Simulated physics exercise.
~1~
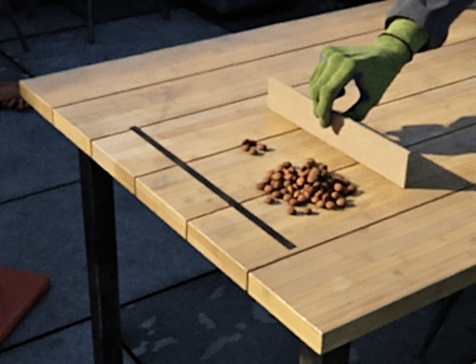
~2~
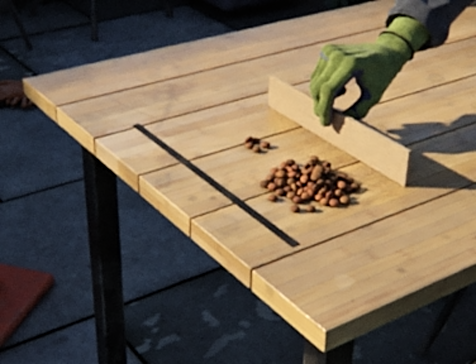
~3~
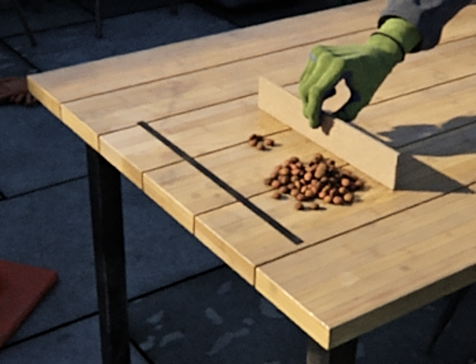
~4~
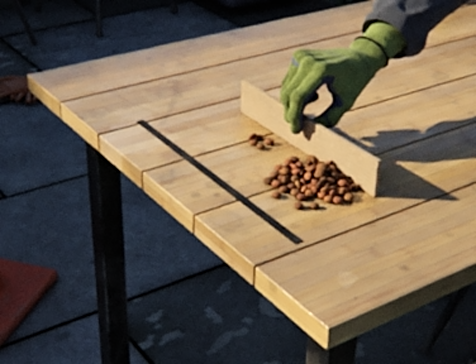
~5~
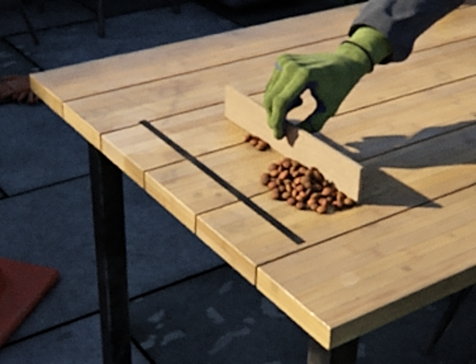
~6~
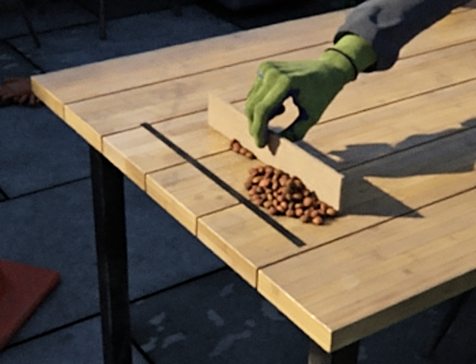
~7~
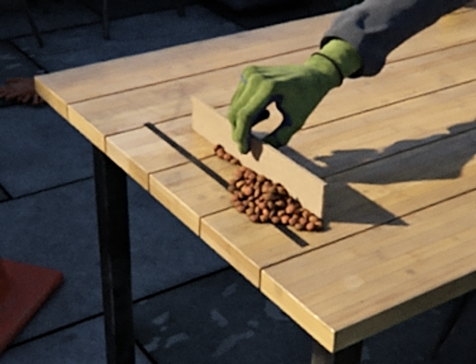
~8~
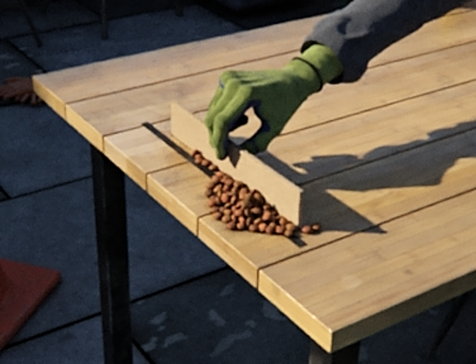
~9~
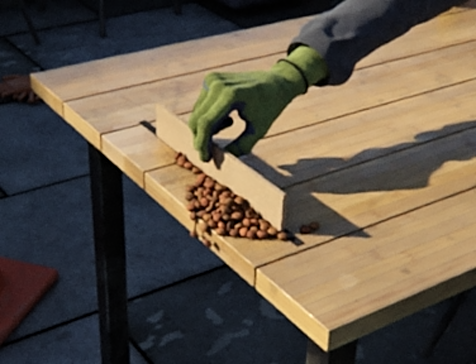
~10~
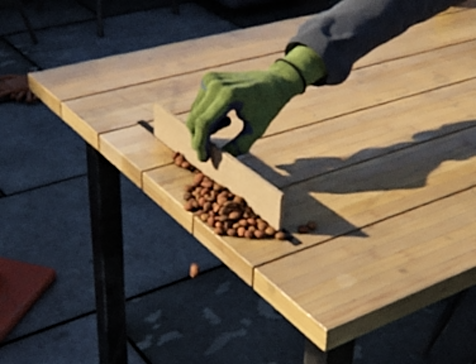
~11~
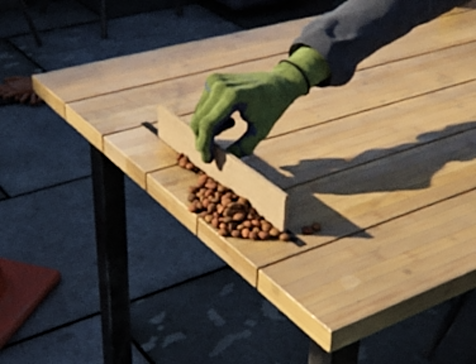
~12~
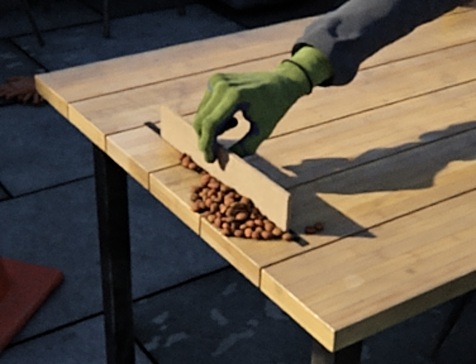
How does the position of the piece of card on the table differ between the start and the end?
At the start the card stands back from the black tape, behind the nuts and to the right. By the end it has moved left and toward the near edge, and stands at the tape.
